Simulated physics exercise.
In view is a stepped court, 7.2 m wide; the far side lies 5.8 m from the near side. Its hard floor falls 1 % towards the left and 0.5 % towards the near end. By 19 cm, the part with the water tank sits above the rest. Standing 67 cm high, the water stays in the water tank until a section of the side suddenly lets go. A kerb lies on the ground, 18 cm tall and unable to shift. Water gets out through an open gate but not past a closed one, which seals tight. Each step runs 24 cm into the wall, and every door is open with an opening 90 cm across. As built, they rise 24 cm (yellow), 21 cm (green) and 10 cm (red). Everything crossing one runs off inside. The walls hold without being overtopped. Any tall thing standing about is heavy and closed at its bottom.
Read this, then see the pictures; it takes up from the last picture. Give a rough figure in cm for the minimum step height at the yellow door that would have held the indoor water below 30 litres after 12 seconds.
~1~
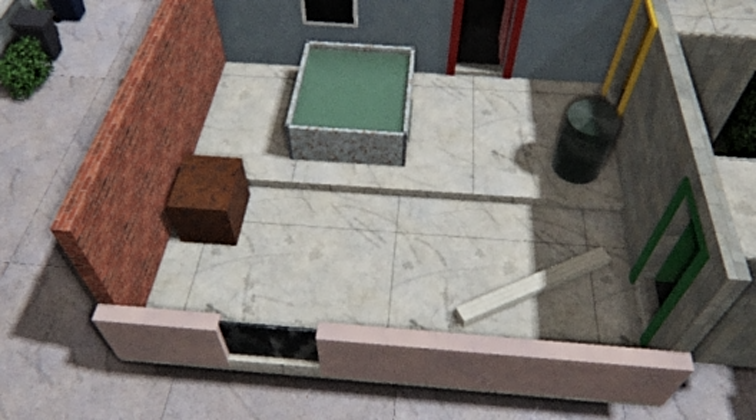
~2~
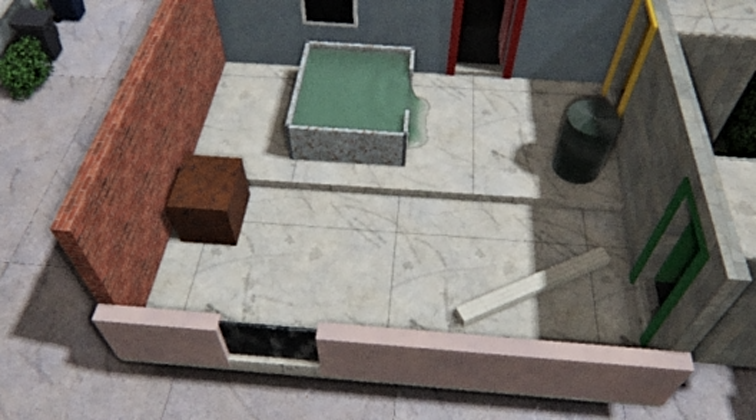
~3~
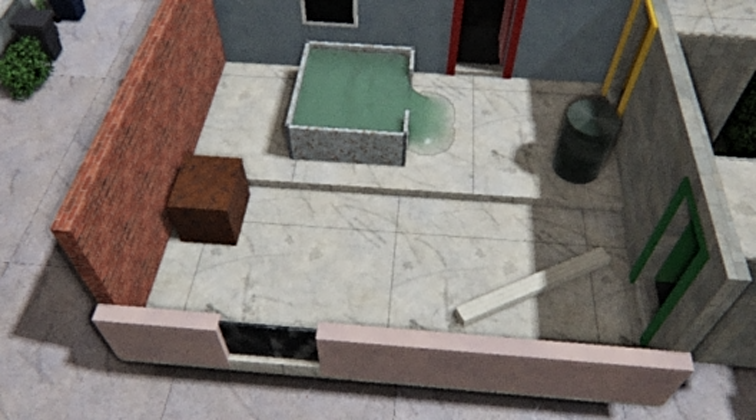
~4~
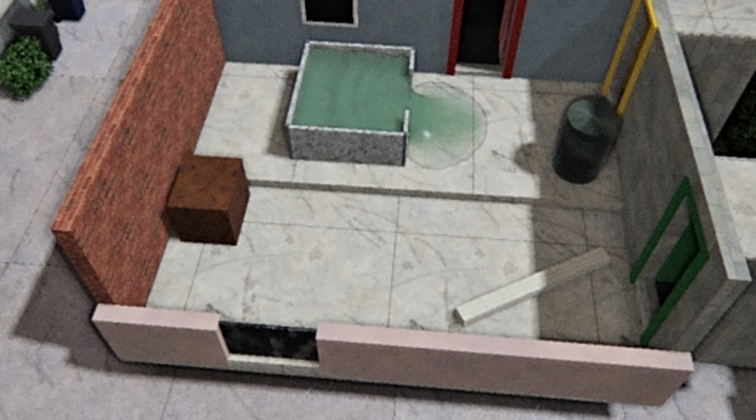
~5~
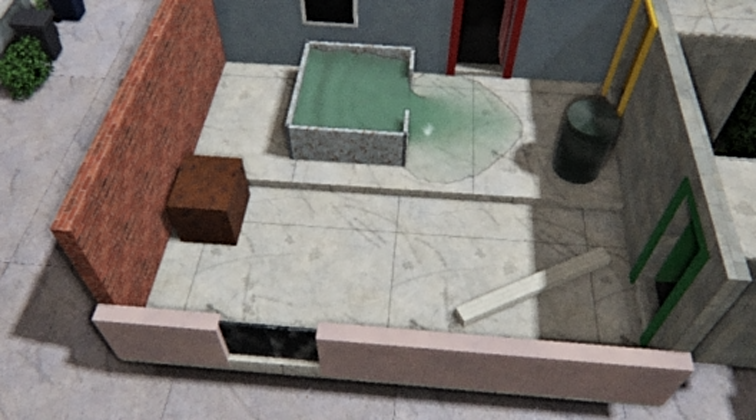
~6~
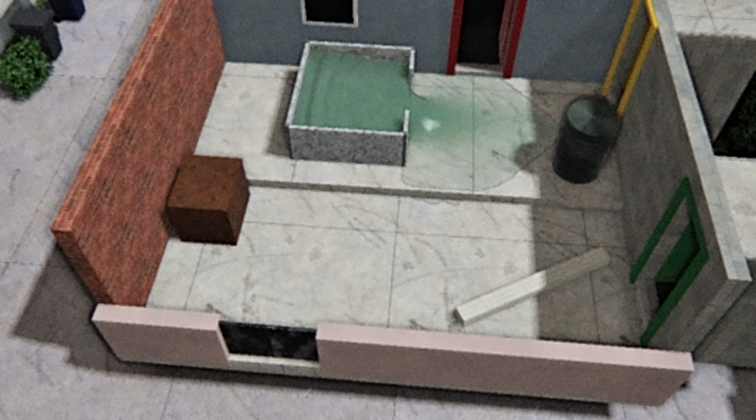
25 cm.
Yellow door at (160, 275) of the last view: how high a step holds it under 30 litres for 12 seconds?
It needs about 14.0 cm.
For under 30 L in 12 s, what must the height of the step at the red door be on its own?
Red door, minimum about 11.5 cm.
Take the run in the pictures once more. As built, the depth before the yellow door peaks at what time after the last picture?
Near 1.6 seconds.
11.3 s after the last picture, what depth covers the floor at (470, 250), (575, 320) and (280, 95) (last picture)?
About 7, 4 and 0 cm.
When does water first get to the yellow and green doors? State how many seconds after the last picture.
Yellow: 0.3 s; green: 1.4 s.
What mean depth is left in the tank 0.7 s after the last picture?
Average depth: Approx. 45 cm.
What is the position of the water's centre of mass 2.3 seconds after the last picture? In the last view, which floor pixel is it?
The water is centred around (453, 134) in the last picture's pixels.
Then, 0.7 s after the last picture water covers 25 % of the floor, deepest (34 cm) near (418, 120); 24 cm at the yellow door, 0 litres in over its 24 cm step.
Then, 2.3 s after the last picture water covers 35 % of the floor, deepest (28 cm) near (599, 110); 27 cm at the yellow door, 34 litres in over its 24 cm step.
Then, 11.3 s after the last picture water covers 85 % of the floor, deepest (21 cm) near (187, 191); 4 cm at the yellow door, 39 litres in over its 24 cm step.
At the yellow door as built, the water peaked near 37 cm, 1.5 s after the last picture.
Run again over the same 12 s with other heights there, 58 litres in over 21.5 cm, 15 litres over 29 cm. The limit of 30 litres is kept from about 25 cm up.
